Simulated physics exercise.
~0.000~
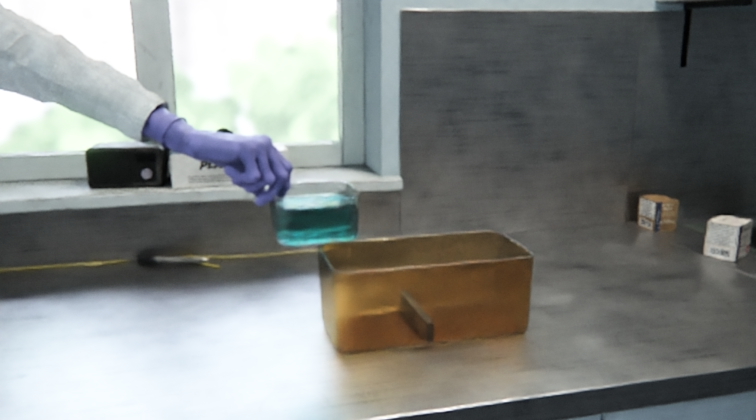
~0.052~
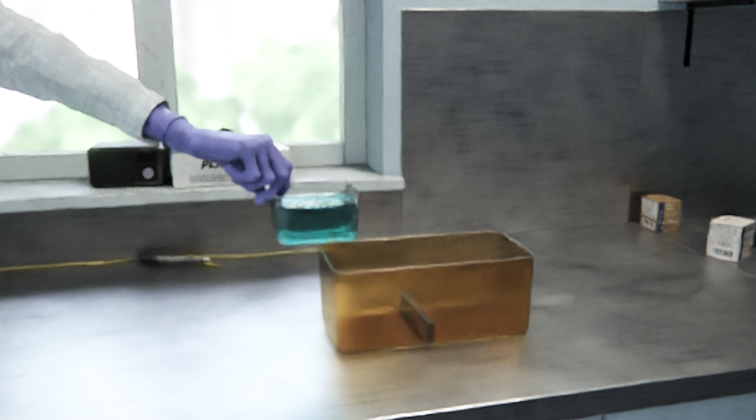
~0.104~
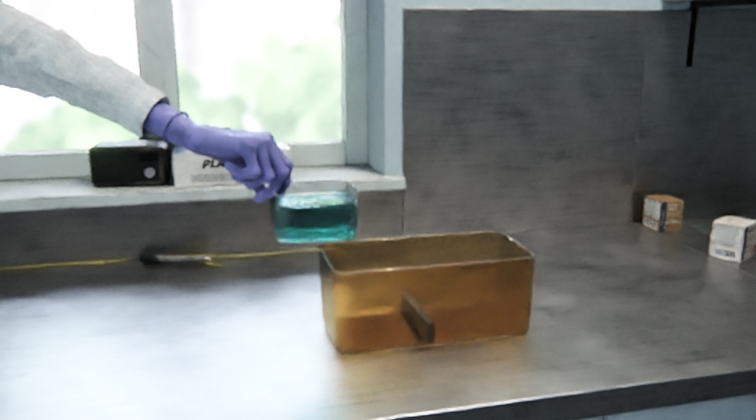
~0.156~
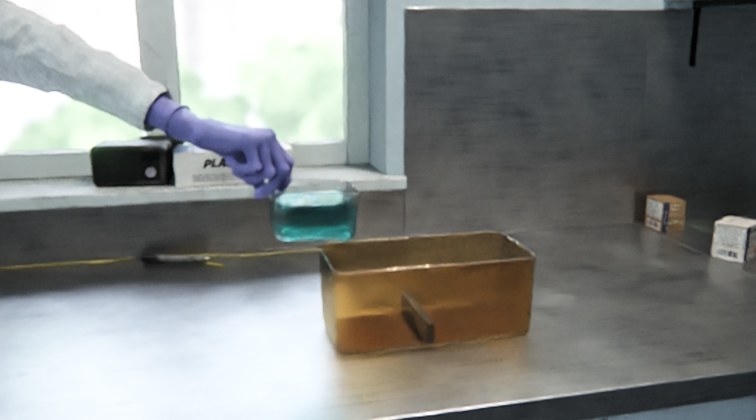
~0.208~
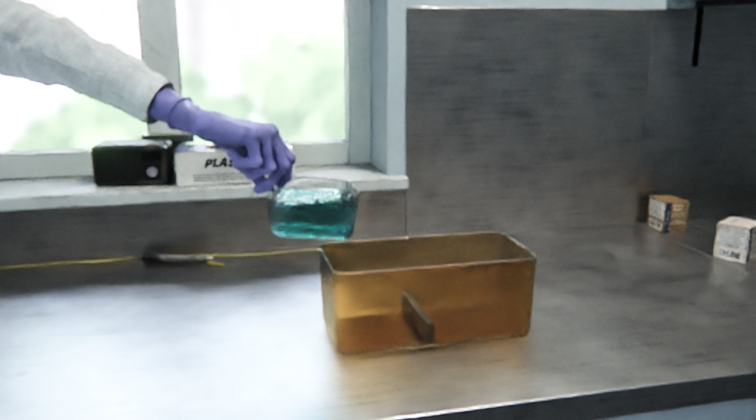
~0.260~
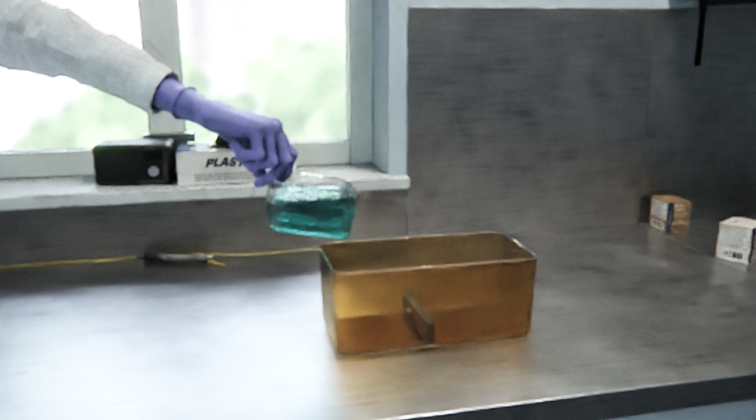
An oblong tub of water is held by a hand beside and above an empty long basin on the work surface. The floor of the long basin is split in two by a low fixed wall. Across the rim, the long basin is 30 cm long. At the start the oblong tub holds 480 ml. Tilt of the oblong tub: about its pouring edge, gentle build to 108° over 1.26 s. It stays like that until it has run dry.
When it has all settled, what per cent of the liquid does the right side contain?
The right side contains about 51 per cent.
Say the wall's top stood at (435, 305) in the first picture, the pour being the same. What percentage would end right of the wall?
In that case, some 10 percent.
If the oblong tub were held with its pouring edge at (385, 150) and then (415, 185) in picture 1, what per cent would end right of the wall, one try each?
It comes to 90 per cent, and then 95 per cent.
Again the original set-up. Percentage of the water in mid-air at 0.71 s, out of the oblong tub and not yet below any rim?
Share: Roughly 30 per cent.
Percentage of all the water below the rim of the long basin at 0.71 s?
Fraction in basin: Approx. 9%.
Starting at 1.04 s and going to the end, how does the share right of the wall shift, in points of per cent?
The right part's share grows by around 2 per cent.
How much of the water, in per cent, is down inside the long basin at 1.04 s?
Some 78 per cent.
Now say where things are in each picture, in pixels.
The first picture shows tilt 0°; pouring edge (354, 188); surface from (274, 204) to (351, 200); the long basin's rim runs from (325, 259) to (516, 244); the wall's top is at (416, 306).
The second picture shows tilt 0°; pouring edge (354, 188); surface from (274, 203) to (351, 199).
The third picture shows tilt 2°; pouring edge (354, 188); surface from (273, 203) to (351, 198).
The fourth picture shows tilt 4°; pouring edge (354, 188); surface from (273, 202) to (350, 196).
The fifth picture shows tilt 7°; pouring edge (354, 188); surface from (272, 199) to (351, 194).
The sixth picture shows tilt 11°; pouring edge (354, 188); surface from (271, 196) to (350, 192).
Then, 0.71 s in, the tilt is 65° and 61 per cent is still to pour, 9 is left of the wall and 0 right of it.
Then, 1.04 s in, the tilt is 100° and 10 per cent is still to pour, 28 is left of the wall and 50 right of it.
Then, 1.38 s in, the tilt is 108° and 0 per cent is still to pour, 48 is left of the wall and 51 right of it.
Then, 1.76 s in, the tilt is 108° and 0 per cent is still to pour, 48 is left of the wall and 51 right of it.
Finally, 48 per cent lies left of the wall, 51 right of it and 1 outside.
